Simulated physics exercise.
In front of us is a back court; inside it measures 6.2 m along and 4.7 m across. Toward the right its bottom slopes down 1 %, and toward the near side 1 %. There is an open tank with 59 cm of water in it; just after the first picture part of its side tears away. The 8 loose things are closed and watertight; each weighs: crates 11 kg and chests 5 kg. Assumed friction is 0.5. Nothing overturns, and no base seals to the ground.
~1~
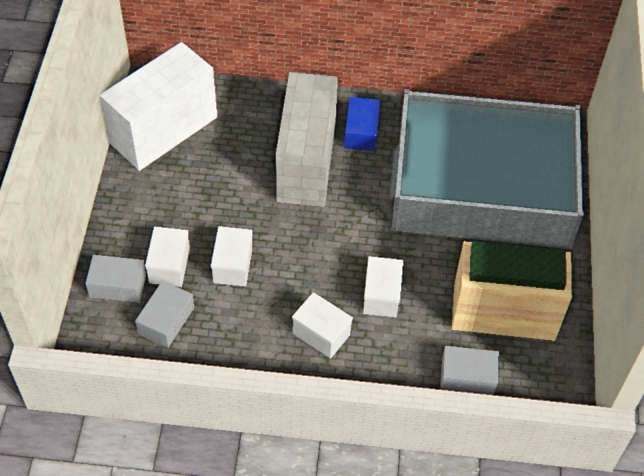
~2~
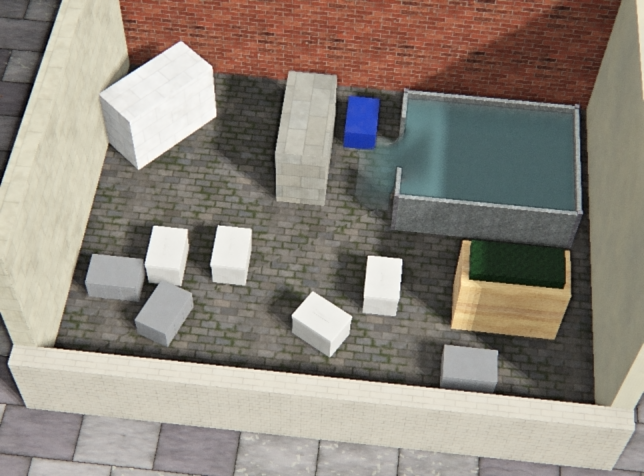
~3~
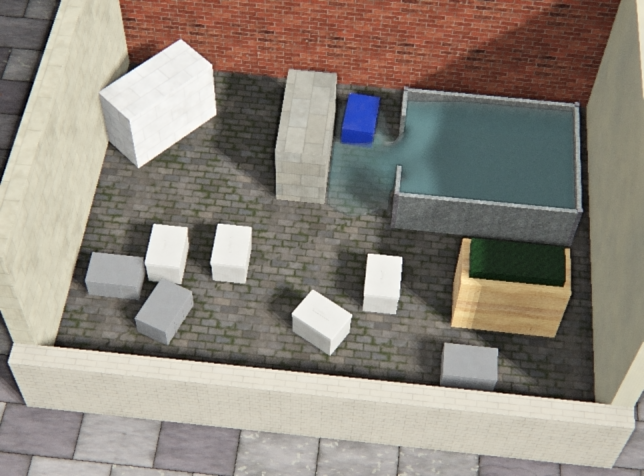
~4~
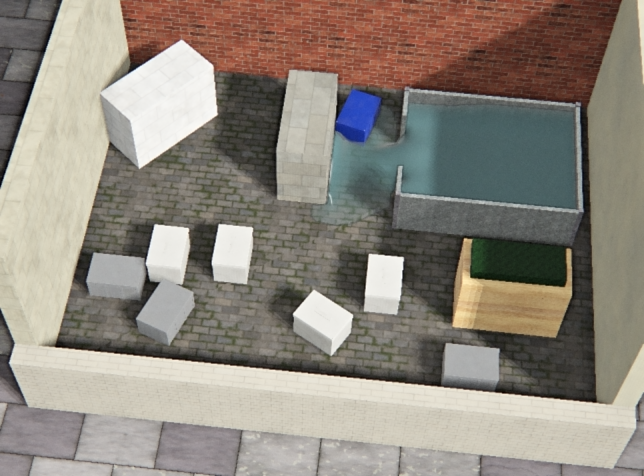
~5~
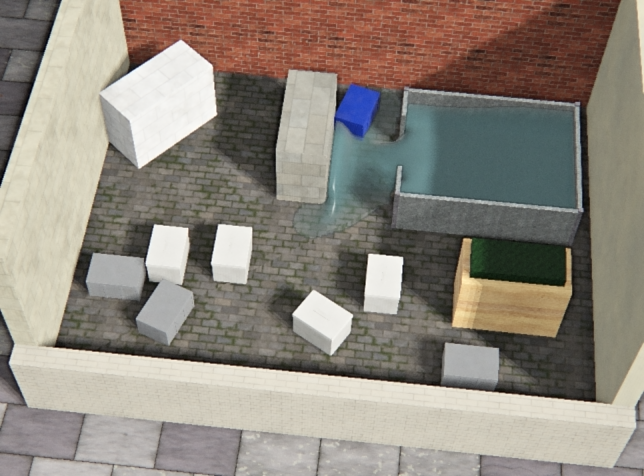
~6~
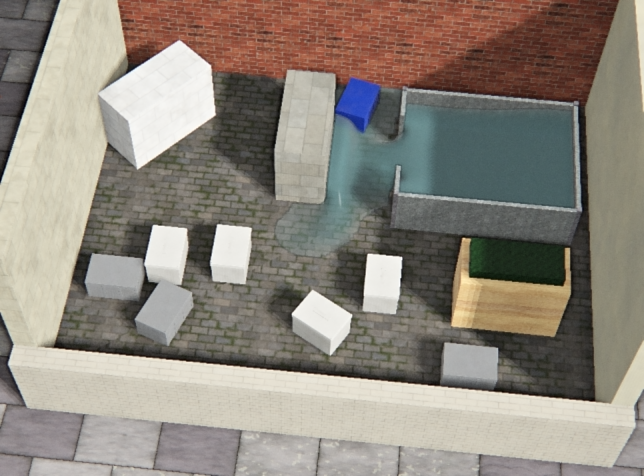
Walled brick court with an open tank bursting at its left side, water spreading across the paving and nudging a blue crate.
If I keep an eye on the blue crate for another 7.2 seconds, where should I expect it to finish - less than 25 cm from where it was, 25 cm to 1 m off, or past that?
It should finish more than 1 m away.
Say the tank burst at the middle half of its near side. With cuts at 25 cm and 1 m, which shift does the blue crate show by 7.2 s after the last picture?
What happens next is that the blue crate does not really budge.
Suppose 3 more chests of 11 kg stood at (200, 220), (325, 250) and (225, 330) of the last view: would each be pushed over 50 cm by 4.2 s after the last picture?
One by one: Below the mark, beyond the mark, beyond the mark.
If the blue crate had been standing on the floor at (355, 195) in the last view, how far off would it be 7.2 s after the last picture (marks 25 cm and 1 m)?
It goes a long way.
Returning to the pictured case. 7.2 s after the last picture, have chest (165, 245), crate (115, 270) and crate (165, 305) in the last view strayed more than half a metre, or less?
Item by item, they came out above the mark, below the mark and below the mark.
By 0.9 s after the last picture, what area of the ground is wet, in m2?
Somewhere around 12.0 m2, roughly.
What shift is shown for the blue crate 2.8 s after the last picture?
Displacement by then near 200 cm.
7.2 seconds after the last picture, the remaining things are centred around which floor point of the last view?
Somewhere near (342, 302).
Then, 0.9 s after the last picture the blue crate is near (389, 91), 0.5 m from its start, afloat; 1 afloat.
Then, 2.8 s after the last picture the blue crate is near (524, 96), 2.1 m from its start, afloat; 3 afloat.
Then, 4.8 s after the last picture the blue crate is near (570, 103), 2.7 m from its start, afloat; 8 afloat.
Then, 7.2 s after the last picture the blue crate is near (569, 105), 2.7 m from its start, afloat; 8 afloat.
